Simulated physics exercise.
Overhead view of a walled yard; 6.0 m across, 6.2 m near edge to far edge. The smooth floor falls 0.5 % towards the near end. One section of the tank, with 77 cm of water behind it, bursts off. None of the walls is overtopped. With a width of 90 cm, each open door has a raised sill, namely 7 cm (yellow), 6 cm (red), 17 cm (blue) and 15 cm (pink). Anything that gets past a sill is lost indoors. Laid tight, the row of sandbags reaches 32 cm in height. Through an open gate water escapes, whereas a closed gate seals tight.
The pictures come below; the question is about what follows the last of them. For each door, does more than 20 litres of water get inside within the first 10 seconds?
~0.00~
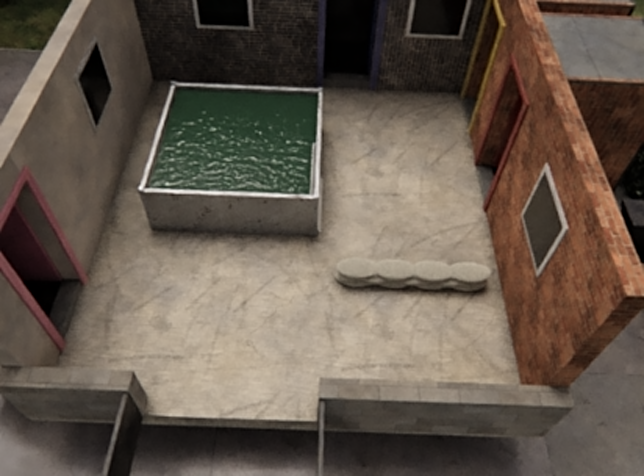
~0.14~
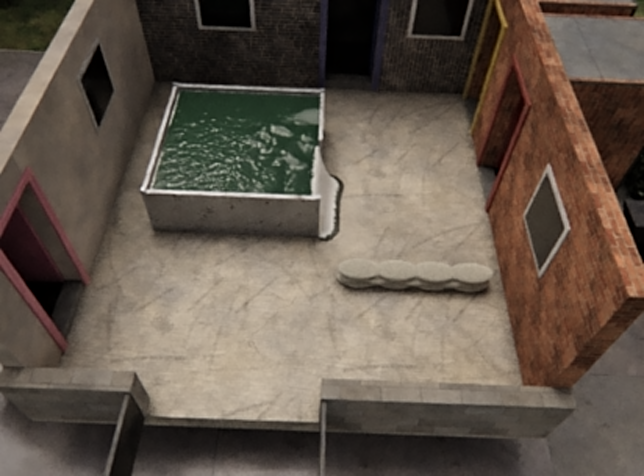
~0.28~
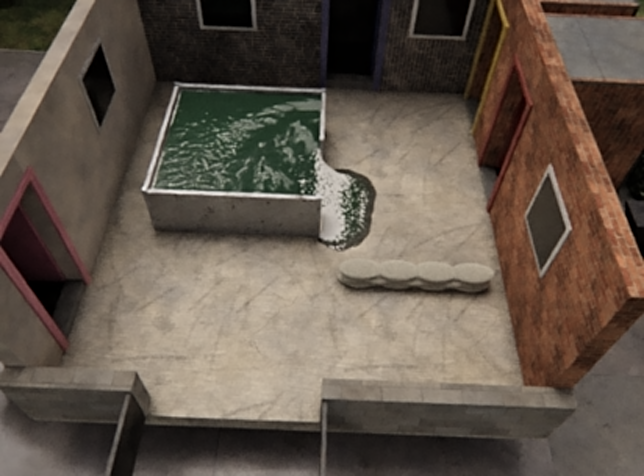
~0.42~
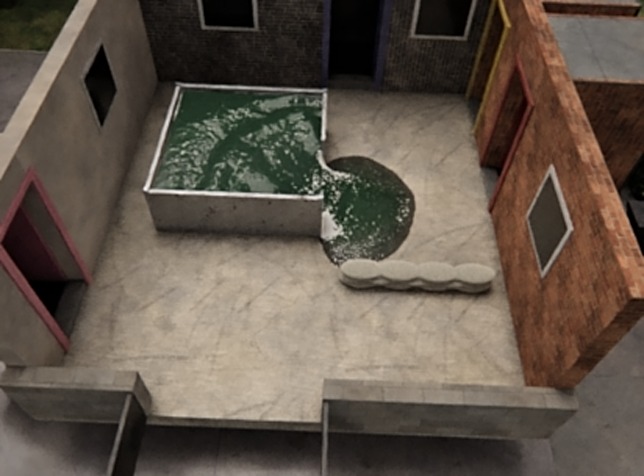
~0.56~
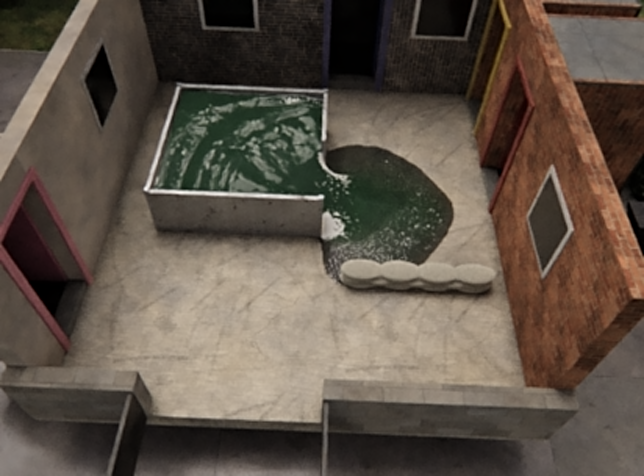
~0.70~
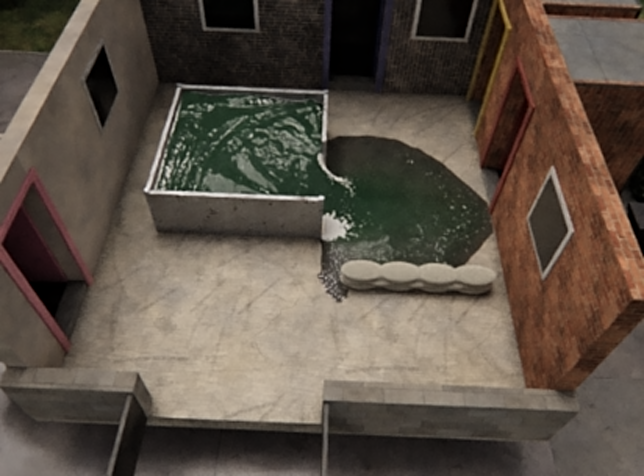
My prediction: The yellow door surpasses the limit, the red door surpasses the limit, the blue door falls short of the limit, the pink door falls short of the limit.
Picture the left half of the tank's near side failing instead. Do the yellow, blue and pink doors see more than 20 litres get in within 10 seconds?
The yellow door comes out less than that, the blue door less than that and the pink door more than that.
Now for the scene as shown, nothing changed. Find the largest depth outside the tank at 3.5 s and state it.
Around 35 centimetres.
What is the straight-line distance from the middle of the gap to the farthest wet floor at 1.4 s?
3.4 m.
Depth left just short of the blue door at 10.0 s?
Depth: ~ 7.5 cm.
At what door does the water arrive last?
The pink door is last.
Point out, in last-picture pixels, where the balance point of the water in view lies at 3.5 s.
(327, 196).
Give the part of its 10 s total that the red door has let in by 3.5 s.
Some 55 per cent by then.
After 1.4 s water covers 25 % of the floor and is deepest (54 cm) near (491, 269); yellow door 4 cm at the sill, 0 L in, red door 18 cm at the sill, 62 L in, blue door not reached, pink door not reached.
After 2.2 s water covers 30 % of the floor and is deepest (52 cm) near (489, 259); yellow door 9 cm at the sill, 1 L in, red door 30 cm at the sill, 220 L in, blue door not reached, pink door not reached.
After 3.5 s water covers 50 % of the floor and is deepest (35 cm) near (489, 259); yellow door 17 cm at the sill, 20 L in, red door 24 cm at the sill, 415 L in, blue door 9 cm at the sill, 0 L in, pink door not reached.
After 6.0 s water covers 90 % of the floor and is deepest (24 cm) near (157, 92); yellow door 18 cm at the sill, 130 L in, red door 20 cm at the sill, 624 L in, blue door 11 cm at the sill, 0 L in, pink door 8 cm at the sill, 0 L in.
After 10.0 s water covers 95 % of the floor and is deepest (18 cm) near (53, 393); yellow door 14 cm at the sill, 252 L in, red door 13 cm at the sill, 791 L in, blue door 8 cm at the sill, 0 L in, pink door 9 cm at the sill, 0 L in.
